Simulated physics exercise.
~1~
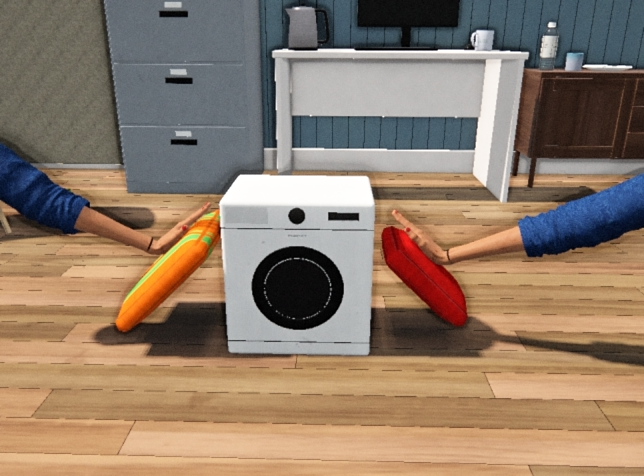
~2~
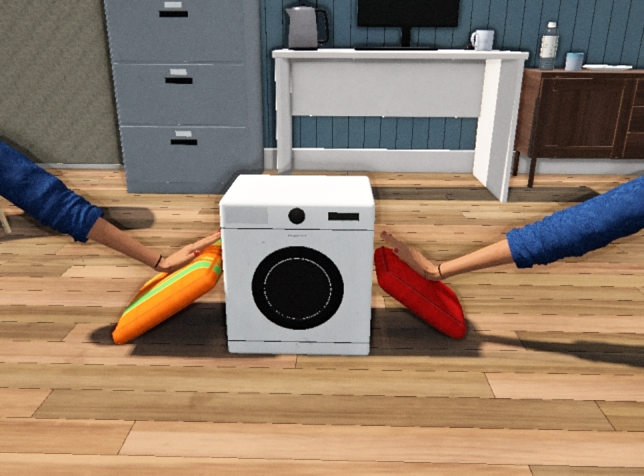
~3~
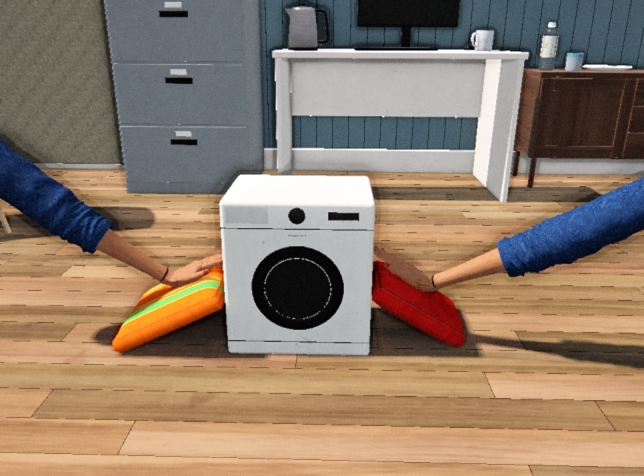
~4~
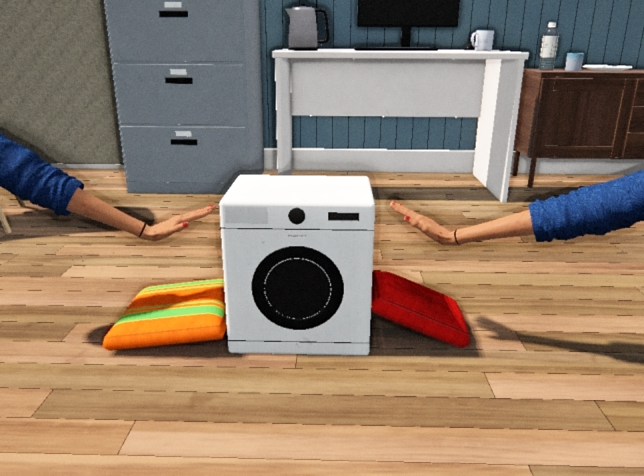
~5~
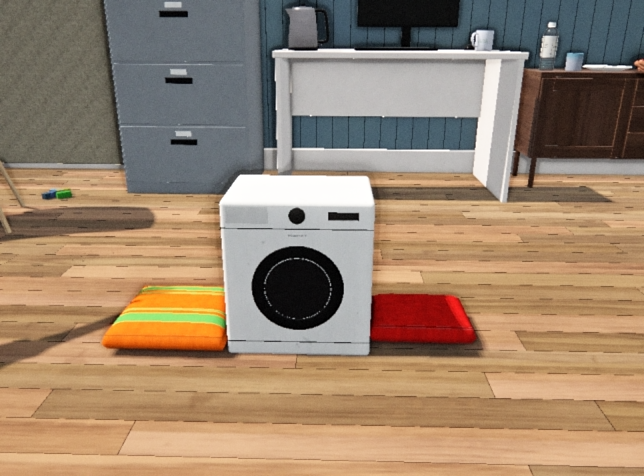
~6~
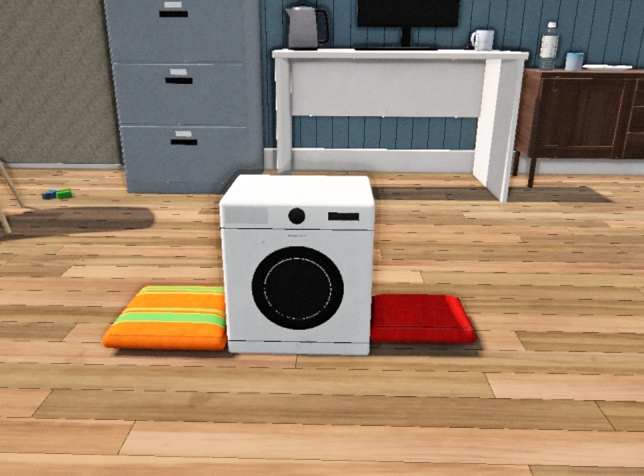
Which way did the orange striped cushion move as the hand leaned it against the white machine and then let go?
The orange cushion moved downward, sinking beside the machine until it lay flat on the floor.
